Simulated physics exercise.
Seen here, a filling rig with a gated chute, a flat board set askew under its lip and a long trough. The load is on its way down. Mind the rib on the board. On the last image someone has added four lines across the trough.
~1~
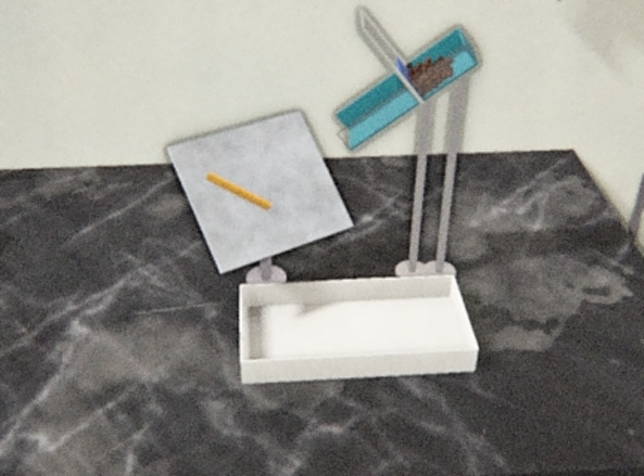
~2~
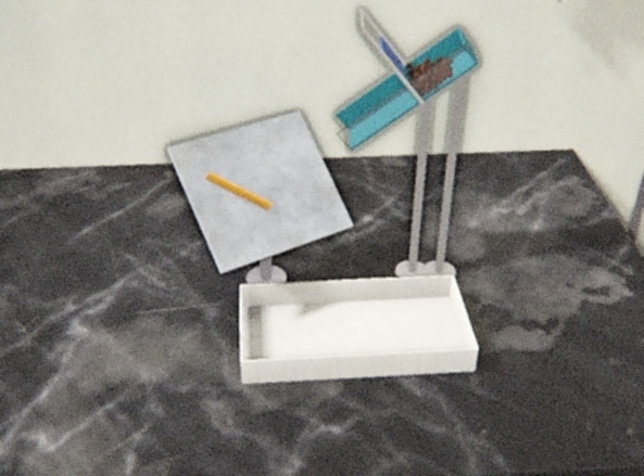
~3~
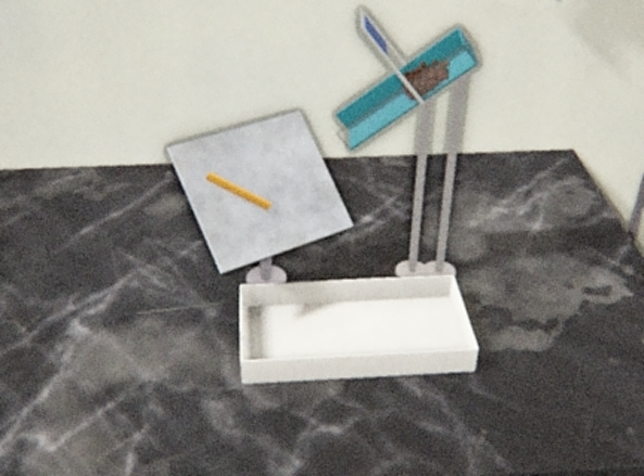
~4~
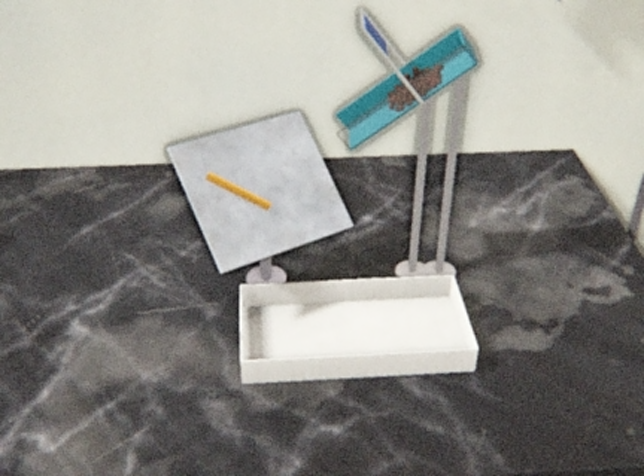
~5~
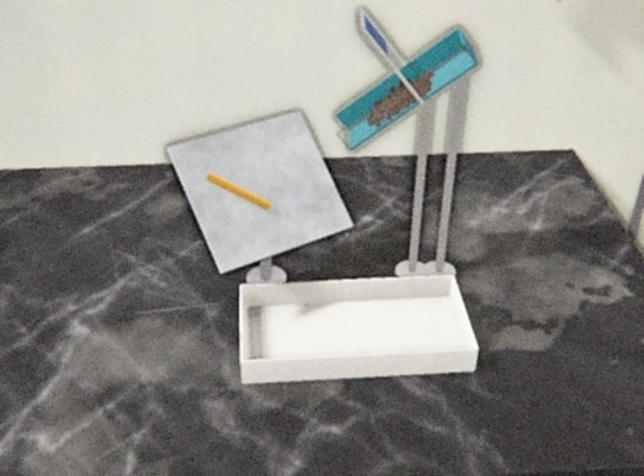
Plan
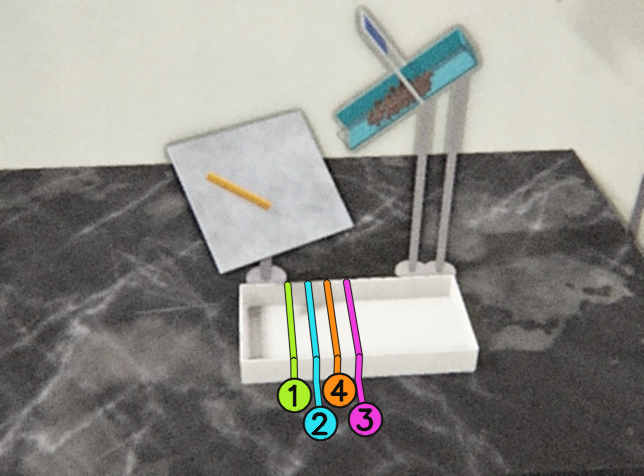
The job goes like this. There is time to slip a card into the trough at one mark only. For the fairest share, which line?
Best: 2.
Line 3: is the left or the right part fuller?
More lands on the left.
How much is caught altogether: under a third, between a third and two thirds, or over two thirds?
About that: Over two thirds.
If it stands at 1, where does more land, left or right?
More lands on the right.
On the marked copy, line 1 crosses the front rim at (293, 358); line 2 crosses the front rim at (316, 357); line 3 crosses the front rim at (359, 355); line 4 crosses the front rim at (337, 356).
Choosing 1, of what is caught, close to a quarter on the left of the divider, close to two thirds on the right.
Choosing 2, of what is caught, close to half on the left of the divider, close to half on the right.
Choosing 3, of what is caught, the bulk on the left of the divider, close to a quarter on the right.
Choosing 4, of what is caught, close to two thirds on the left of the divider, close to a third on the right.
